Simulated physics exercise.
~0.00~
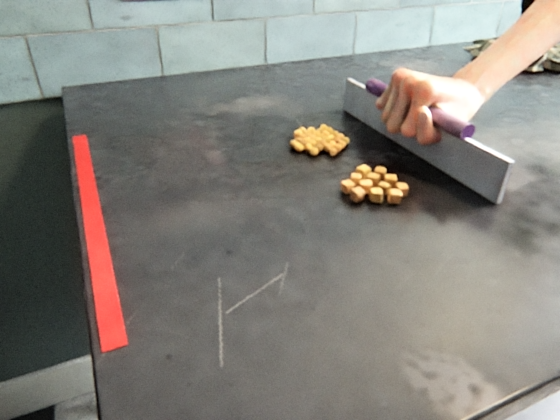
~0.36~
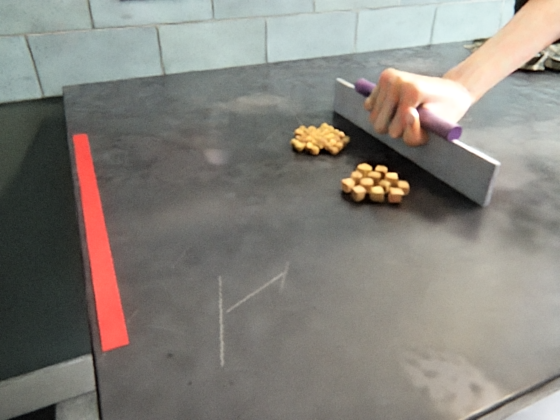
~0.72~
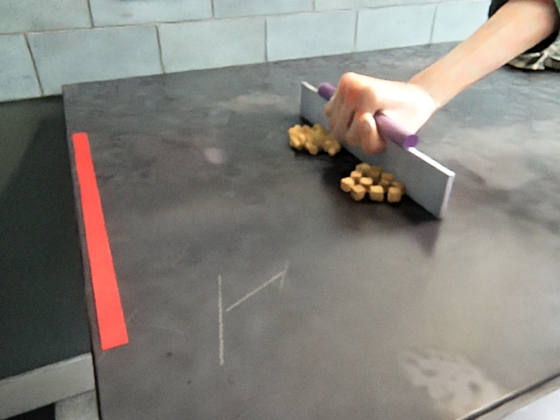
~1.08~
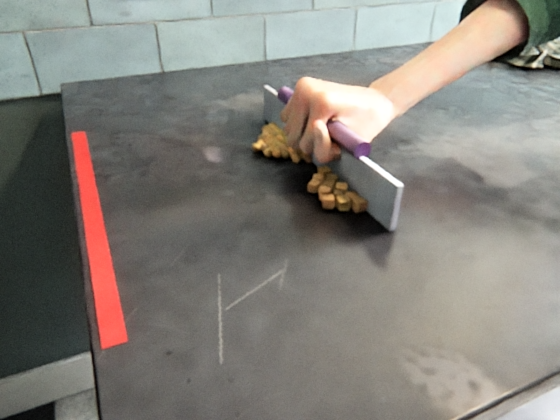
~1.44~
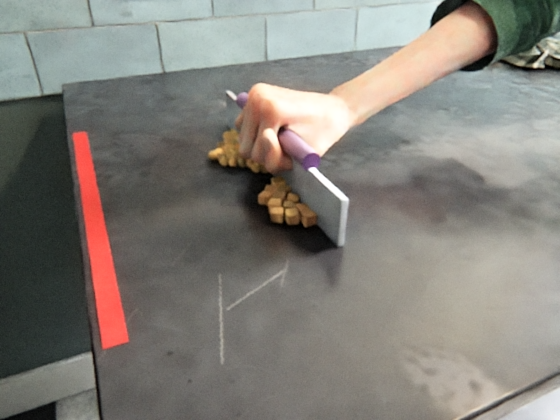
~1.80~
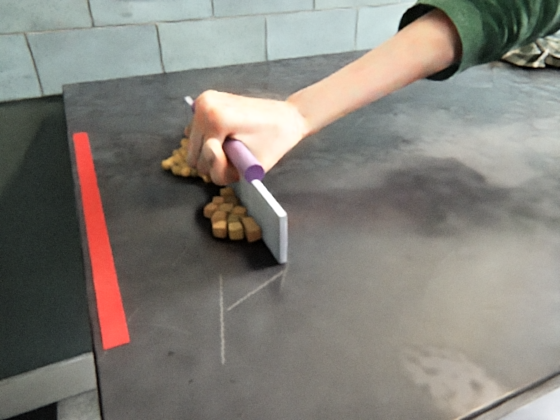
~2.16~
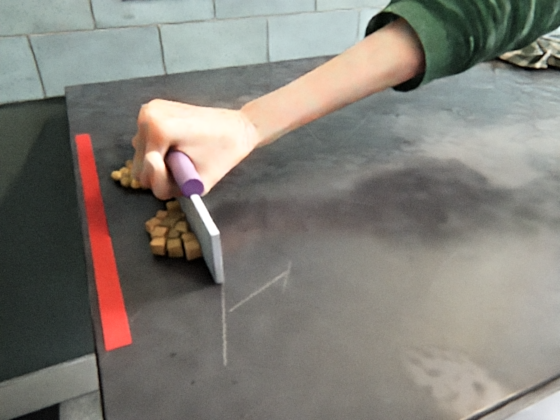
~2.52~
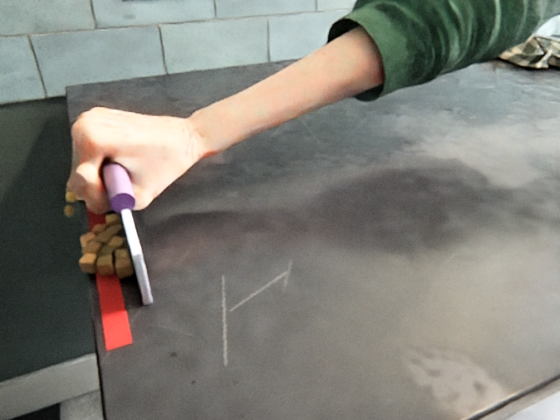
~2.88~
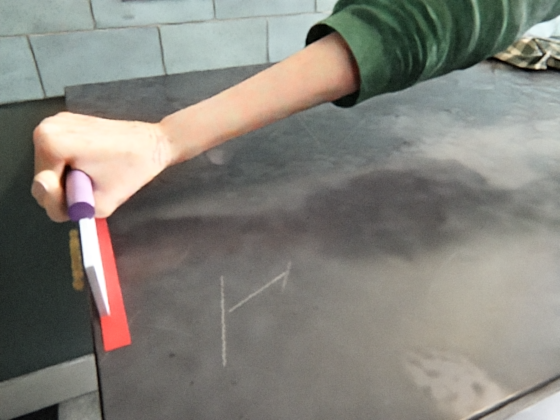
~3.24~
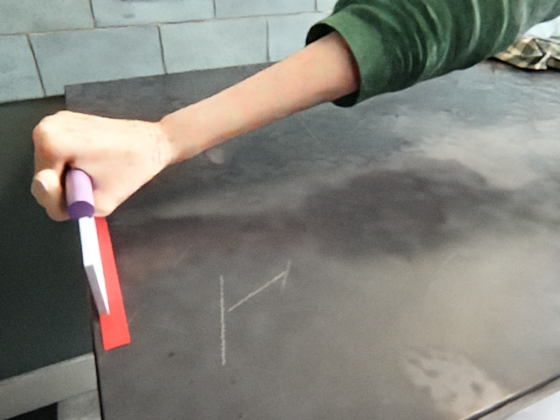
In the video, a hand holding a purple-handled scraper sweeps two small piles of tan pieces leftward across a dark tabletop toward a strip of red tape near the edge, where the scraper stops and both piles go over the edge out of view.
